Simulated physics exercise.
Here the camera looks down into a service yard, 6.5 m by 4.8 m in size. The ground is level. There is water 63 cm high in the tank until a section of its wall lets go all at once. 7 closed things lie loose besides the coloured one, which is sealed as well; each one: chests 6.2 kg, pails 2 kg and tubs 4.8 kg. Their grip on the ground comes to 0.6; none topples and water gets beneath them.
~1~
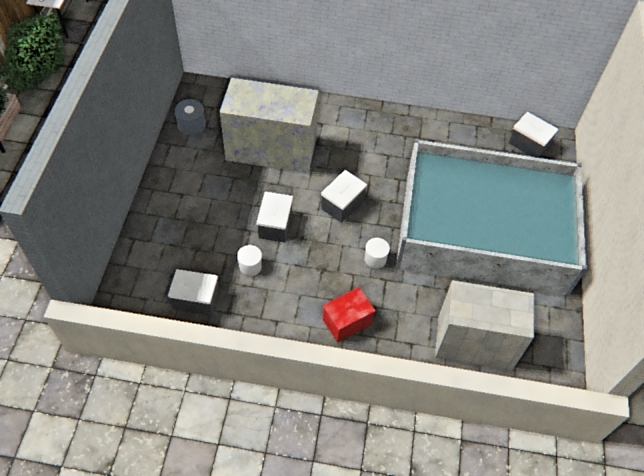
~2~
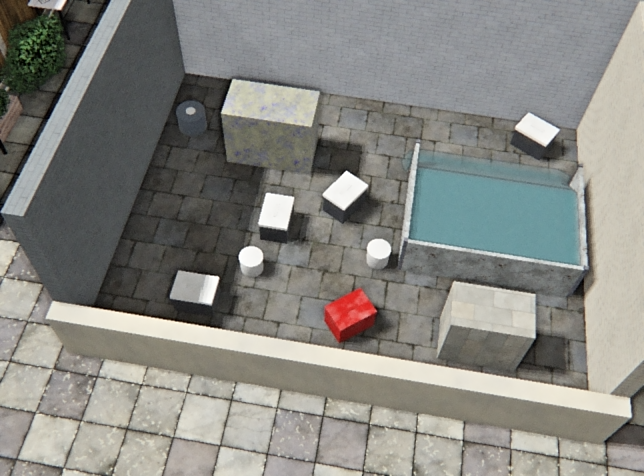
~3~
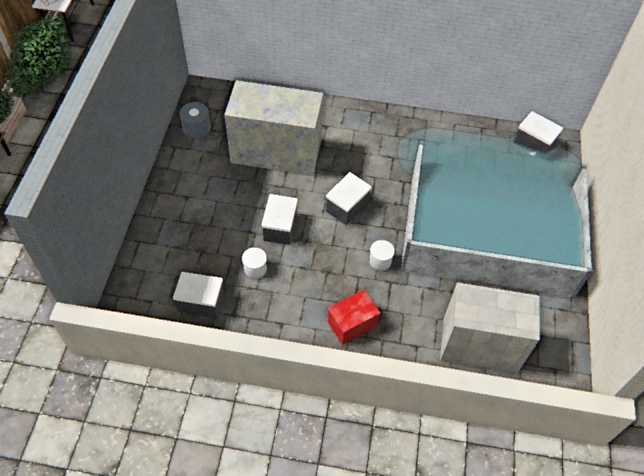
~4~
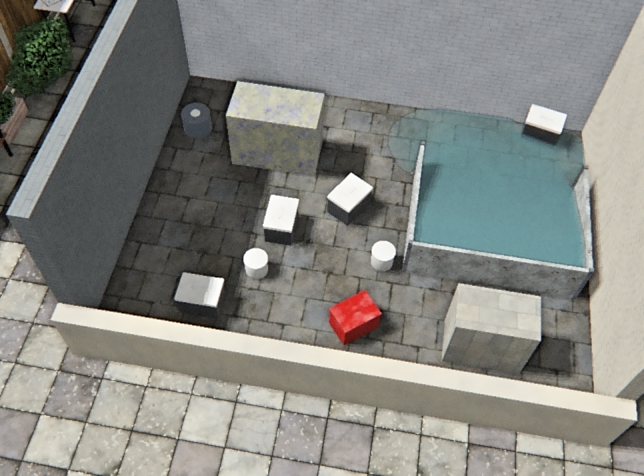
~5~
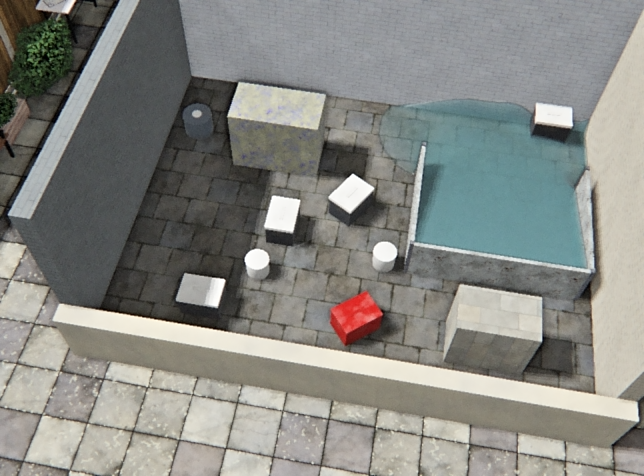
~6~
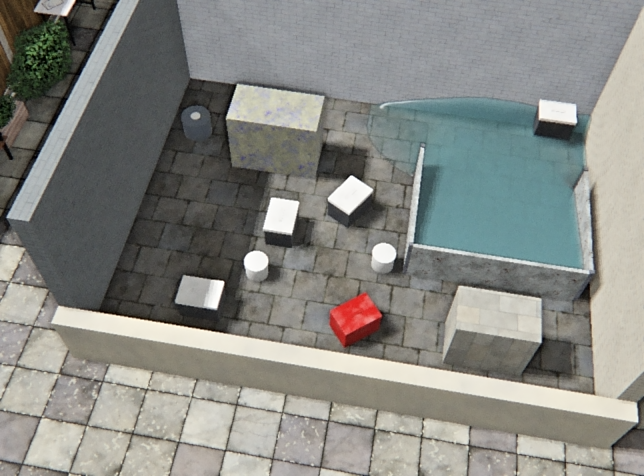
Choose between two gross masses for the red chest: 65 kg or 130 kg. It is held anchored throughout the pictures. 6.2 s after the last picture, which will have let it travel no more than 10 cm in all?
Of the two, the smaller does it already.
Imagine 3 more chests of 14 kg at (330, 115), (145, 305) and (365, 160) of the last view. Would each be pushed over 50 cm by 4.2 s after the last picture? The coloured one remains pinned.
In that order: Farther, then not as far, then farther.
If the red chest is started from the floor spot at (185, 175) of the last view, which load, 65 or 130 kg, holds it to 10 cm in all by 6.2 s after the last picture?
The smaller is enough.
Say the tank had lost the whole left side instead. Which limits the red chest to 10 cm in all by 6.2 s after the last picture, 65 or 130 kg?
Then the lighter mass suffices.
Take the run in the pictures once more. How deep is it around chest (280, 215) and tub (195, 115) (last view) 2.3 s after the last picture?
Depth approx. 3 cm / 5 cm.
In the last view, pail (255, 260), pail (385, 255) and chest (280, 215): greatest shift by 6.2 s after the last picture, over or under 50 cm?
Above, below, above.
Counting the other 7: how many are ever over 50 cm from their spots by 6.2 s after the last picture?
I count 5 of them.
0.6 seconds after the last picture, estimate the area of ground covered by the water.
Roughly 9.5 m2.
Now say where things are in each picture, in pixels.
The red chest at (349, 308), on the bottom; water covers 4.0 m2; 0 of 8 have shifted, in the first frame.
The red chest at (351, 309) rests on the ground; 5.3 m2 under water; 0 of 8 have shifted, in the second frame.
The red chest at (354, 310), on the bottom; 6.6 m2 under water; 1 of 8 have shifted, in the third frame.
The red chest at (355, 311), on the bottom; water covers 8.0 m2; 1 of 8 have shifted, in the fourth frame.
The red chest at (357, 312), on the bottom; 8.4 m2 under water; 1 of 8 have shifted, in the fifth frame.
The red chest at (356, 313), on the bottom; water covers 8.6 m2; 1 of 8 have shifted, in the sixth frame.
Then, 0.6 s after the last picture the red chest would be 0 cm from its start with 65 kg and 0 cm from its start with 130 kg; 0 cm of water round it then.
Then, 2.3 s after the last picture the red chest would be 0 cm from its start with 65 kg and 0 cm from its start with 130 kg; 0 cm of water round it then.
Then, 4.2 s after the last picture the red chest would be 0 cm from its start with 65 kg and 0 cm from its start with 130 kg; 5 cm of water round it then.
Then, 6.2 s after the last picture the red chest would be 0 cm from its start with 65 kg and 0 cm from its start with 130 kg; 9 cm of water round it then.
